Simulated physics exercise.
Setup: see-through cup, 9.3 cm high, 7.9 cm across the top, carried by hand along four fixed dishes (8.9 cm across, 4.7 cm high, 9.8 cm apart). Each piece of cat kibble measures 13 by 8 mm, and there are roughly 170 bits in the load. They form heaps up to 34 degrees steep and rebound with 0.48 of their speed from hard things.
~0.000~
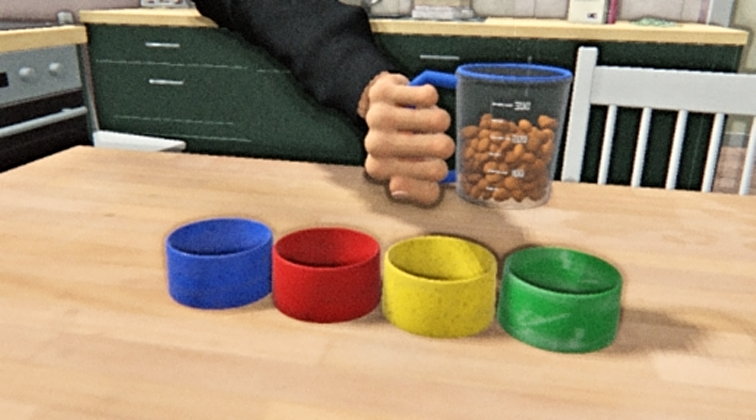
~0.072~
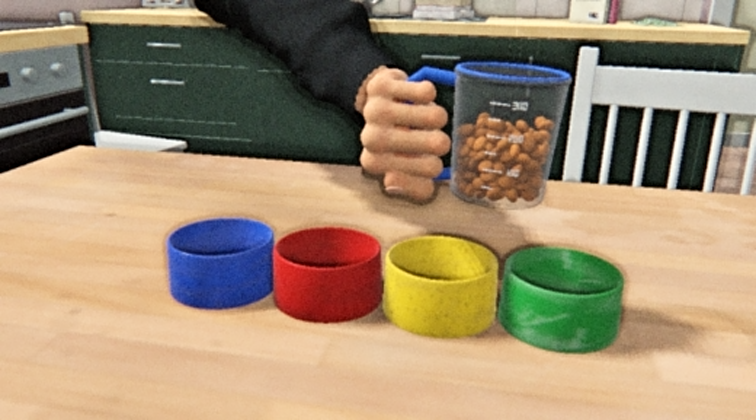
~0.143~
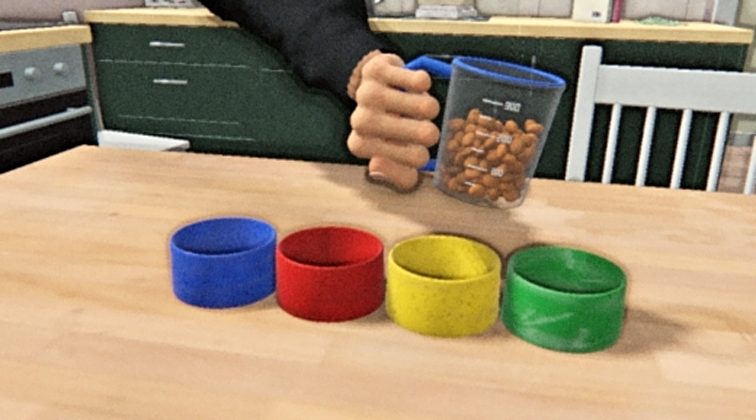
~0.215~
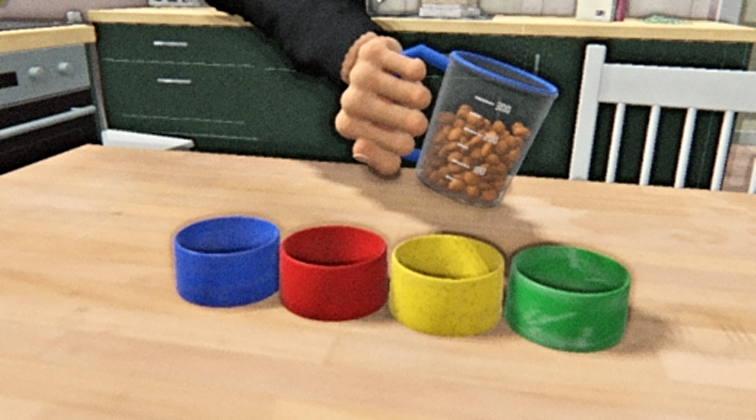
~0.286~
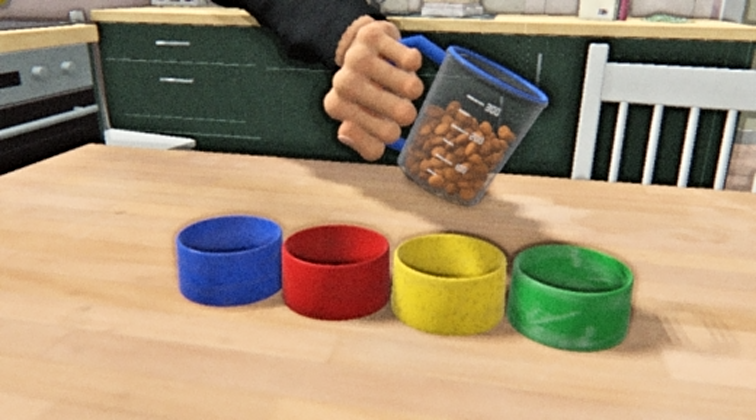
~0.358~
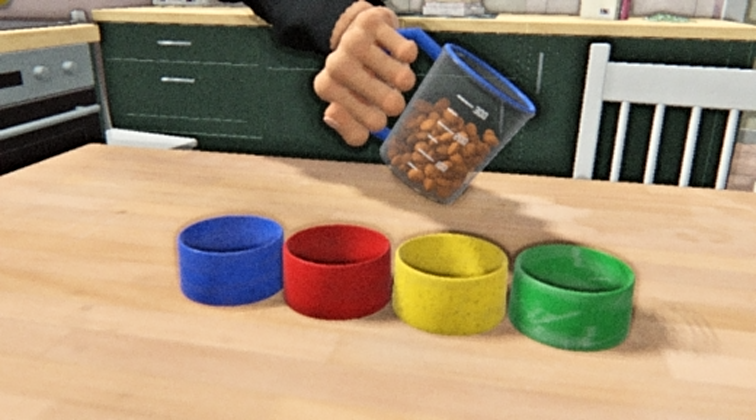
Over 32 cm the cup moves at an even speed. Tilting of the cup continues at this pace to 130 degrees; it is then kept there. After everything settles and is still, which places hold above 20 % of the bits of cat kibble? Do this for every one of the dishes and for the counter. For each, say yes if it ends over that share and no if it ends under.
Red: Ends up with more than a fifth; blue: Ends up with a fifth or less; green: Ends up with a fifth or less; yellow: Ends up with a fifth or less; counter: Ends up with a fifth or less.
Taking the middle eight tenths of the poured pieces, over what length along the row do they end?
I'd estimate close to 6 cm.
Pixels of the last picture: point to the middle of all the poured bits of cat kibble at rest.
In the last view, approximately (330, 271).
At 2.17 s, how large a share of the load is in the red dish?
So far, roughly 90 per cent.
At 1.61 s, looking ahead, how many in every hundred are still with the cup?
Roughly 0 per cent, give or take.
After 1.11 s, tilt 119 degrees; cup holds 85 %, red 10 %.
Then, at 1.61 s, tilt 130 degrees; cup holds 0 %, red 90 %, blue 5 %.
After 2.17 s, tilt 130 degrees; cup holds 0 %, red 90 %, blue 5 %.
By 2.5 s all is still; red 90 %, blue 5 %, green 0 %, yellow 0 %, counter 10 %.
